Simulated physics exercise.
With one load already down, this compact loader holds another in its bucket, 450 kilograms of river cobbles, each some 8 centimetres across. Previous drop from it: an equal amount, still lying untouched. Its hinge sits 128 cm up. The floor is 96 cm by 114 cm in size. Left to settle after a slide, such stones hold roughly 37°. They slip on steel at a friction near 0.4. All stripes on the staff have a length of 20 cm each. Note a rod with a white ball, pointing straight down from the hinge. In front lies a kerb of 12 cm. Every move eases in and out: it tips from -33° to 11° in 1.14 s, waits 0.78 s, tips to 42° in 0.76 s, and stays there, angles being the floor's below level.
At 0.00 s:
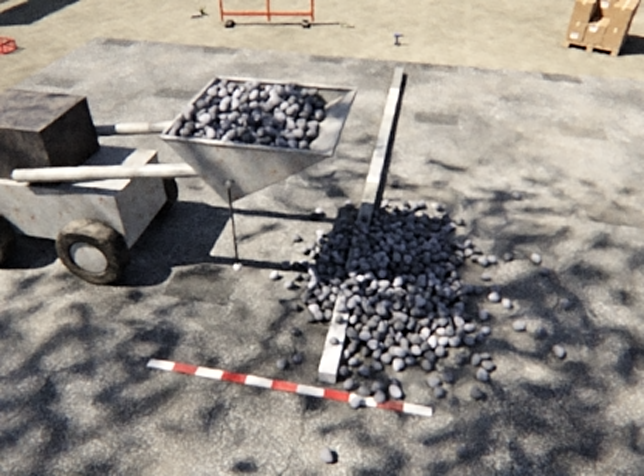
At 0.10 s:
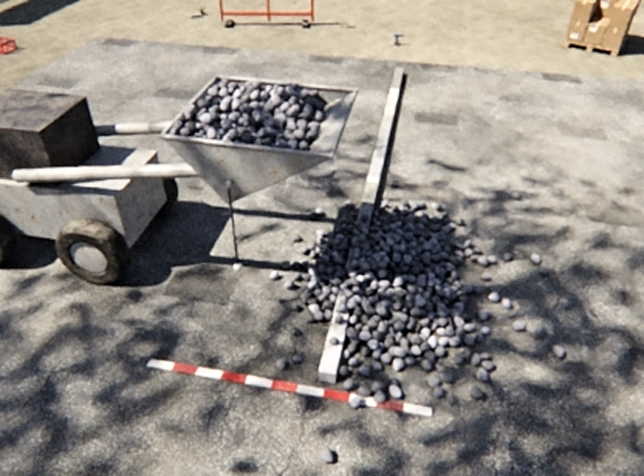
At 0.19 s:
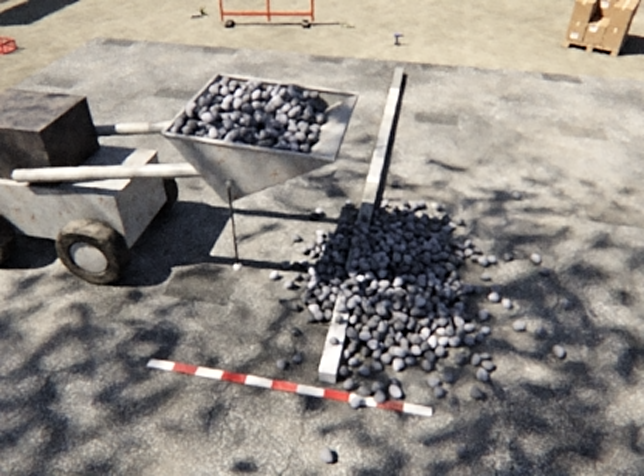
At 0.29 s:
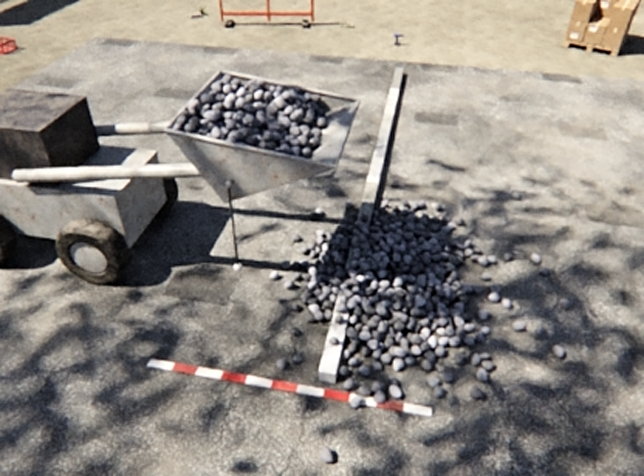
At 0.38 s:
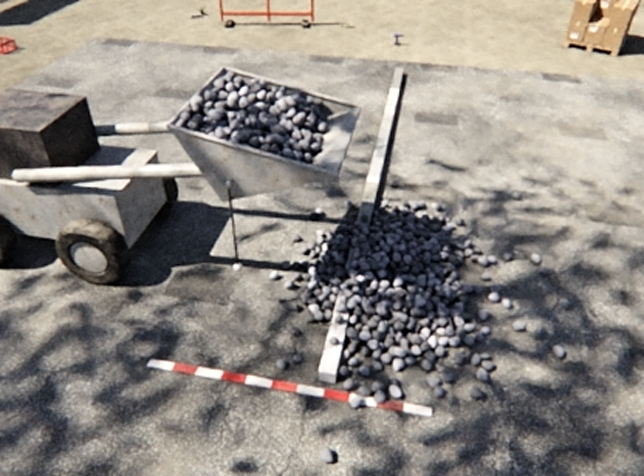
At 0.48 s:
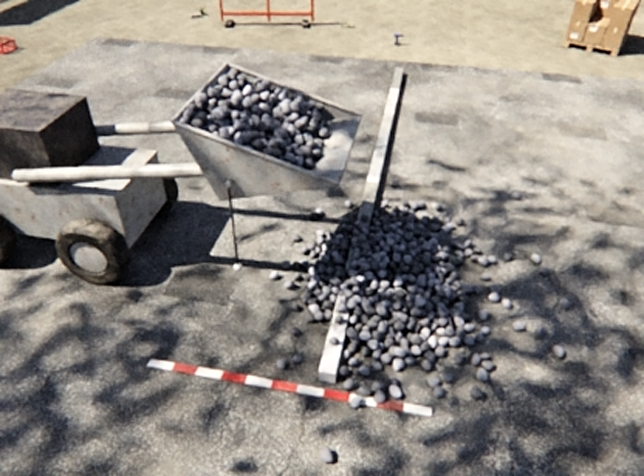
A compact loader held a bucket full of grey stones and slowly tilted it forward to the right, its front lip dipping, while an earlier pile lay still across a kerb on the ground.
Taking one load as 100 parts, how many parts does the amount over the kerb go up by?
41 parts.
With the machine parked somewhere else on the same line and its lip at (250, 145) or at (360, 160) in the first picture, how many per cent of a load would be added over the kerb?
Near 0 in a hundred, then near 75 in a hundred.
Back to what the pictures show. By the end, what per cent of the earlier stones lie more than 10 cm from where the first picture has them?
Roughly 5 percent.
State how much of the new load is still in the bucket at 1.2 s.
About 100 per cent.
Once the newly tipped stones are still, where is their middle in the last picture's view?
I'd say close to (346, 265).
After 0.9 s the floor is at 4°; in per cent of one load, 100 in the bucket, 21 on this side of the kerb, 79 over the kerb; the foremost stones are at (574, 300).
After 1.2 s the floor is at 11°; in per cent of one load, 99 in the bucket, 21 on this side of the kerb, 79 over the kerb; the foremost stones are at (574, 300).
After 3.1 s the floor is at 42°; in per cent of one load, 1 in the bucket, 84 on this side of the kerb, 115 over the kerb; the foremost stones are at (574, 300).
After 5.7 s the floor is at 42°; in per cent of one load, 0 in the bucket, 80 on this side of the kerb, 120 over the kerb; the foremost stones are at (574, 300). Net gain over the kerb, 41.
